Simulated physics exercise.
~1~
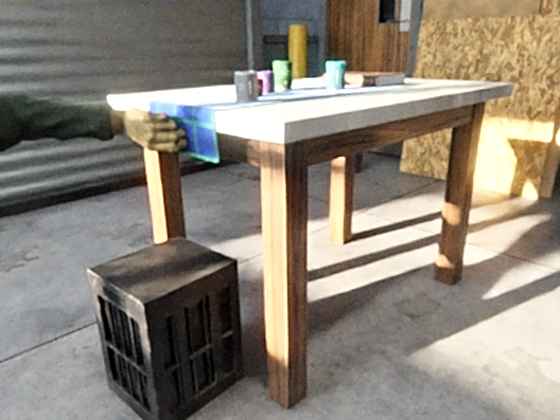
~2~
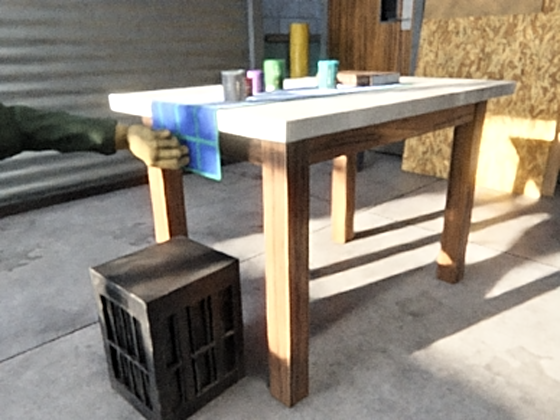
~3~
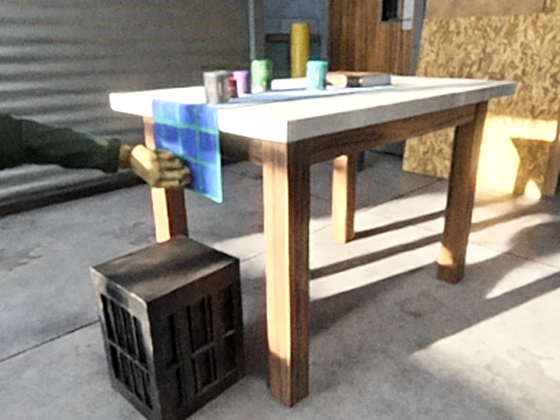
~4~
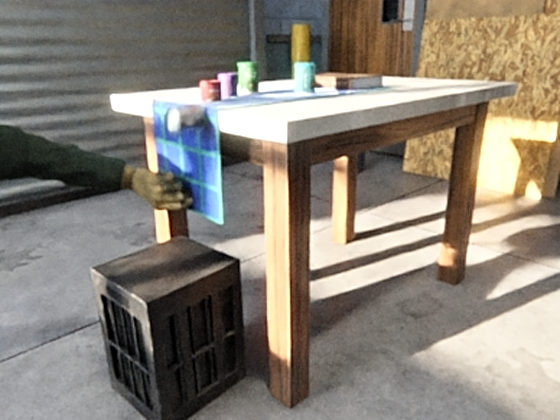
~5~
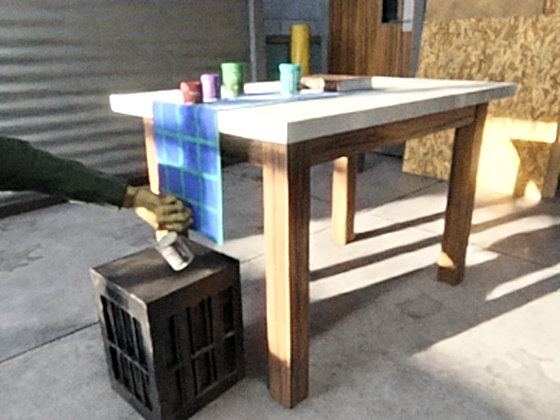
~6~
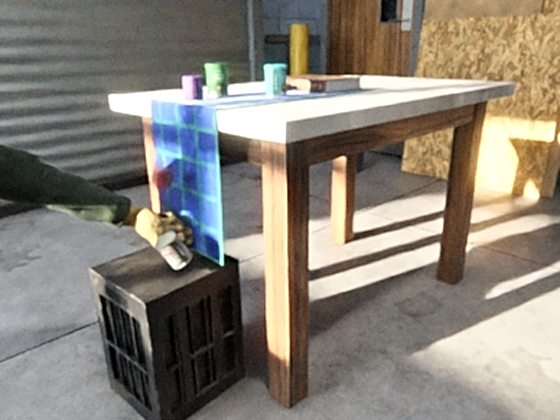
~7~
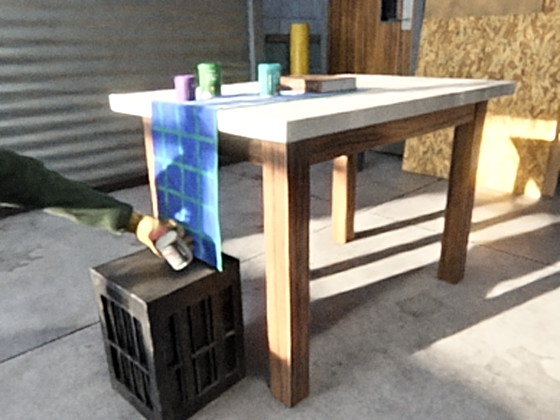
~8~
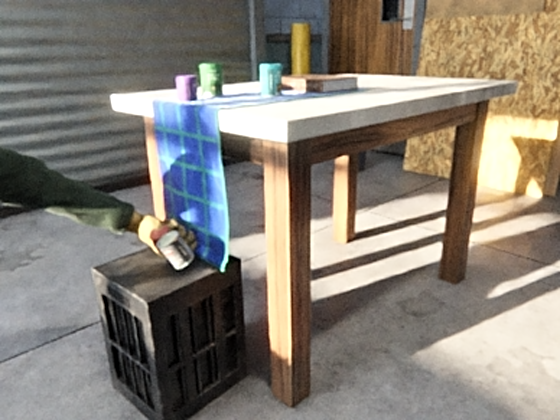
Gloved hand drawing a blue table runner down towards a black crate, grey can then red pot falling, other containers staying on the table.
